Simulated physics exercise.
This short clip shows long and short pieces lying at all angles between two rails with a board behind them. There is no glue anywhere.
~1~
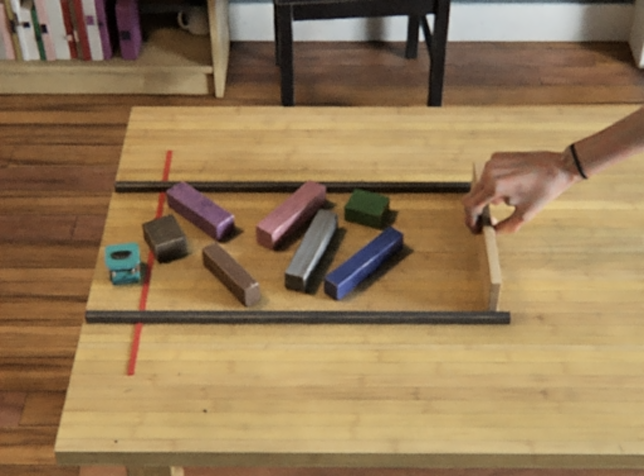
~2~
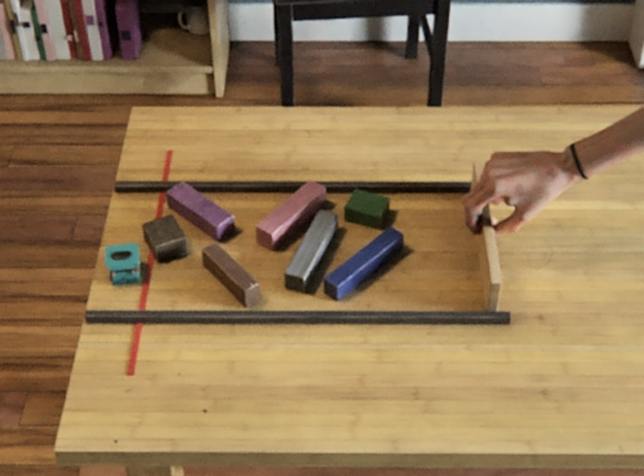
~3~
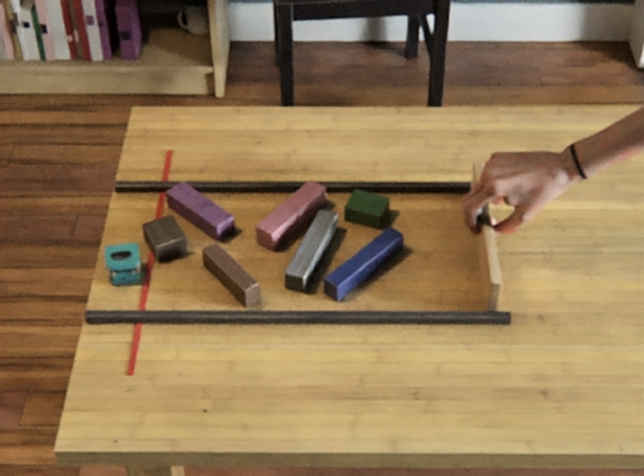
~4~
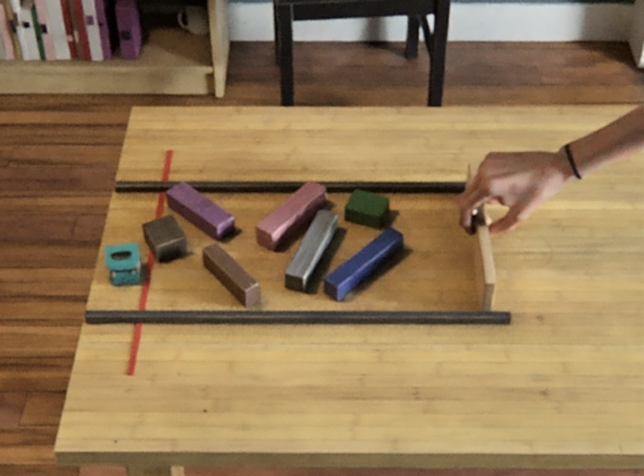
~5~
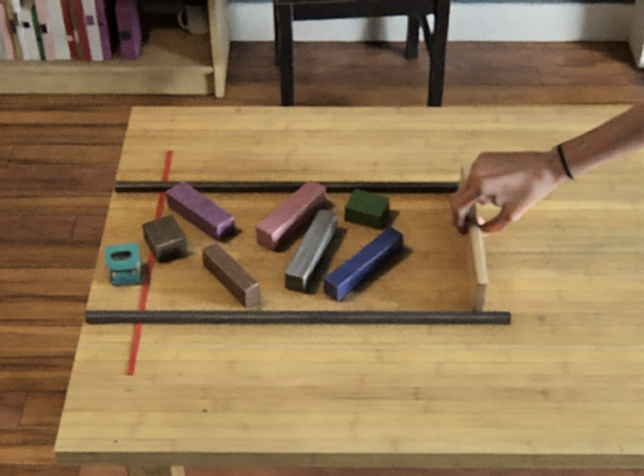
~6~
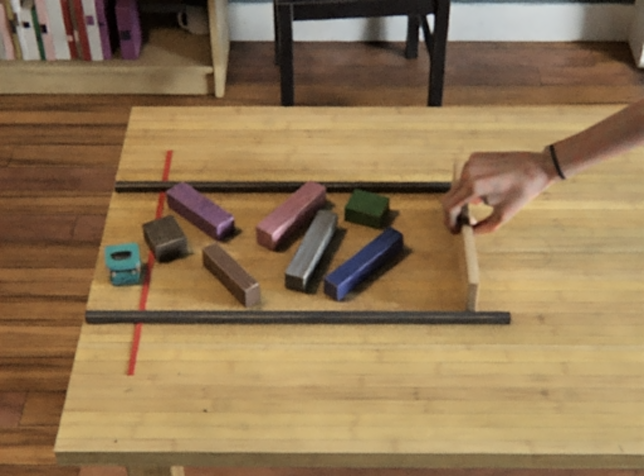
On a wooden table, a hand slides an upright board slightly left between two dark rails, the scattered coloured blocks lying still.
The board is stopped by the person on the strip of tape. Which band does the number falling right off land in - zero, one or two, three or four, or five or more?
In this one, three or four spill over.
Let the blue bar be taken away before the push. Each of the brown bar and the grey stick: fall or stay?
Brown bar still up, grey stick still up.
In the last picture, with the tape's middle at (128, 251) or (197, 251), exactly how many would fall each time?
In that order 5 and 0.
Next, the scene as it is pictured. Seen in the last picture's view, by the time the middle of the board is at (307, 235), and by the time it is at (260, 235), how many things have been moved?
Moved so far: 4, later 7.
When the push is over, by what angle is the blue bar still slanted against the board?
Some 0 degrees.
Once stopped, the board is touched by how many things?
It adds up to 2.
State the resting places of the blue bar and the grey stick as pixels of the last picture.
In order, first (139, 265), then (121, 255).
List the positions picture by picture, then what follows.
Turquoise case (124, 264); black block (165, 238); purple bar (200, 211); board (485, 235); tape (152, 251), in the first picture.
Black block (165, 238); brown bar (231, 274), in the second picture.
Purple bar (200, 211); green block (367, 209), in the third picture.
Turquoise case (124, 264); board (480, 235), in the fourth picture.
Black block (165, 238); blue bar (364, 263), in the fifth picture.
Turquoise case (124, 264); black block (165, 238); purple bar (200, 211); board (464, 235); tape (152, 251), in the sixth picture.
Early on, none off yet; turquoise case at rest near (124, 264); black block at rest near (165, 238); purple bar at rest near (200, 211).
Finally, the number that fall off is three or four; lost, purple bar, black block and turquoise case.
